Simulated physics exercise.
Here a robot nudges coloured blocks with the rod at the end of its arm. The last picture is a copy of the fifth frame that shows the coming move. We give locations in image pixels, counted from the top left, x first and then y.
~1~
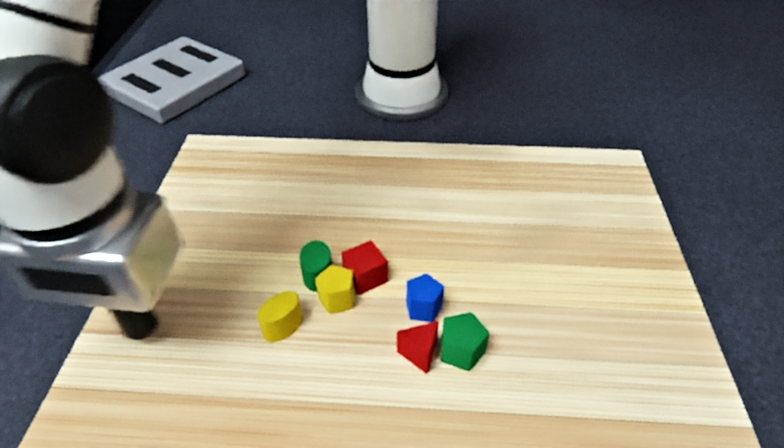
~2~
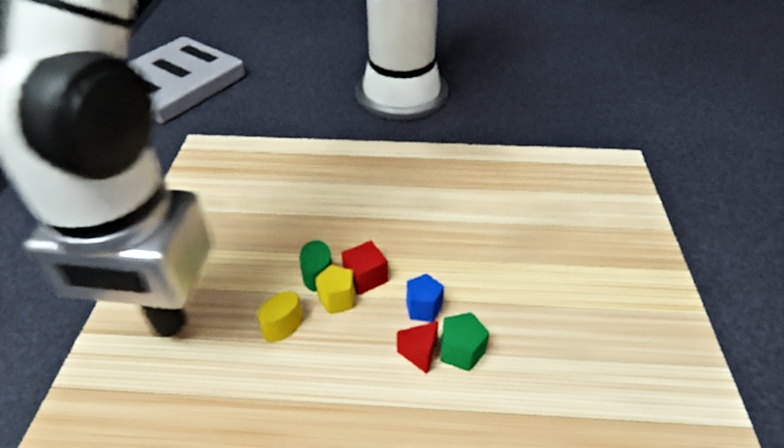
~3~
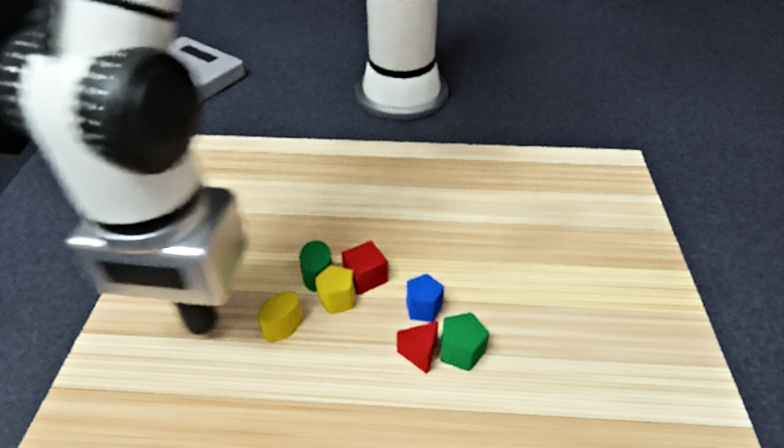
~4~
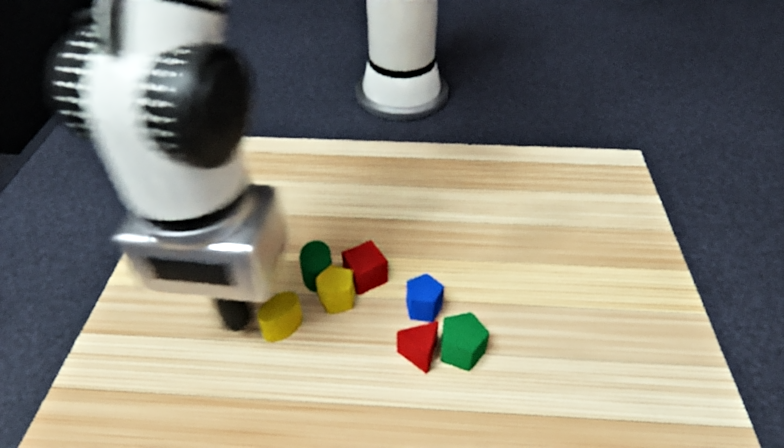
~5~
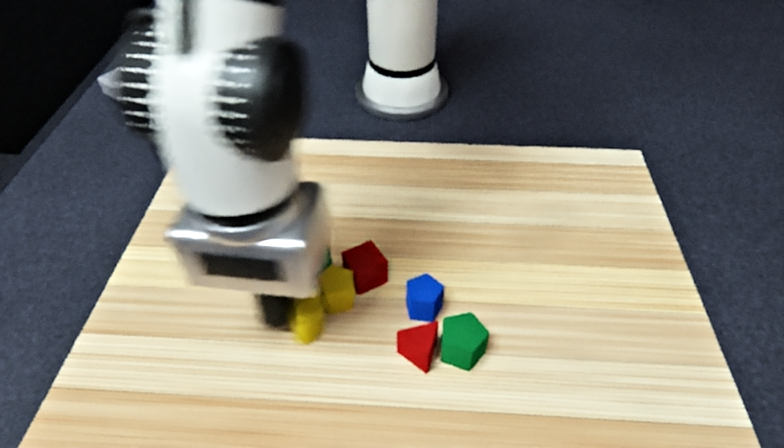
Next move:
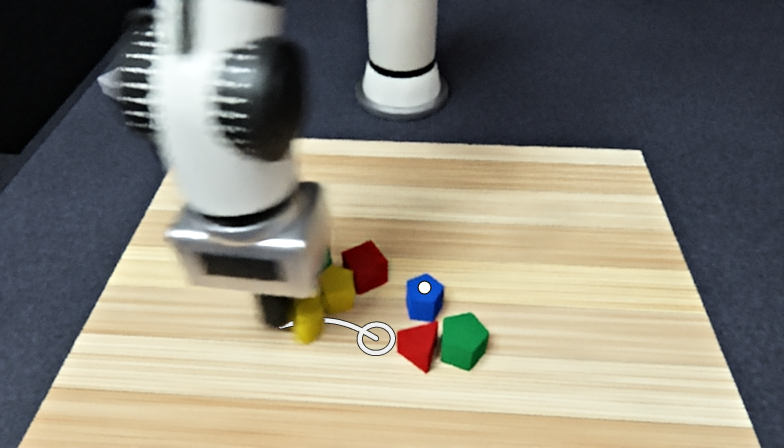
A white and black robot arm with a silver end and a short dark rod glides rightward from the left side of a pale wooden board, seen from above by a still camera. Yellow, green, red and blue blocks sit around the middle, with a white cylindrical base behind on dark cloth. The rod reaches the leftmost yellow block and pushes it slightly right, towards the yellow pentagon.
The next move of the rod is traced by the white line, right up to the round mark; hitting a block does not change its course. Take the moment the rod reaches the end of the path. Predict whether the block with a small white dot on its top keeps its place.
When the path is over, the block with a small white dot on its top is still on its spot.
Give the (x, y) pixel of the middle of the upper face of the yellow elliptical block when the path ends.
My prediction: (383, 346).
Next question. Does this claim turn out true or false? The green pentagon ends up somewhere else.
My answer: False.
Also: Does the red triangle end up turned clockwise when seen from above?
Short answer: No.
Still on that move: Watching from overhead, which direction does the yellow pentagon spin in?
The yellow pentagon rotates counterclockwise.
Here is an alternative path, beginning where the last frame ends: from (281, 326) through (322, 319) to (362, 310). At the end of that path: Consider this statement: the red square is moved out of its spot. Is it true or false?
The statement is correct.
The line goes from (281, 326) through (314, 320) and (347, 324) to (376, 338); the dot is on the blue pentagon.
What follows on the original path. Halfway along, rod (330, 309); yellow elliptical block (351, 318), turned 20° clockwise; yellow pentagon (348, 277), turned 35° anticlockwise.
At the end, rod (376, 327); yellow elliptical block (383, 346), turned 75° clockwise; yellow pentagon (351, 277), turned 45° anticlockwise; red triangle (429, 342), turned 35° anticlockwise; blue pentagon unmoved; green pentagon unmoved.
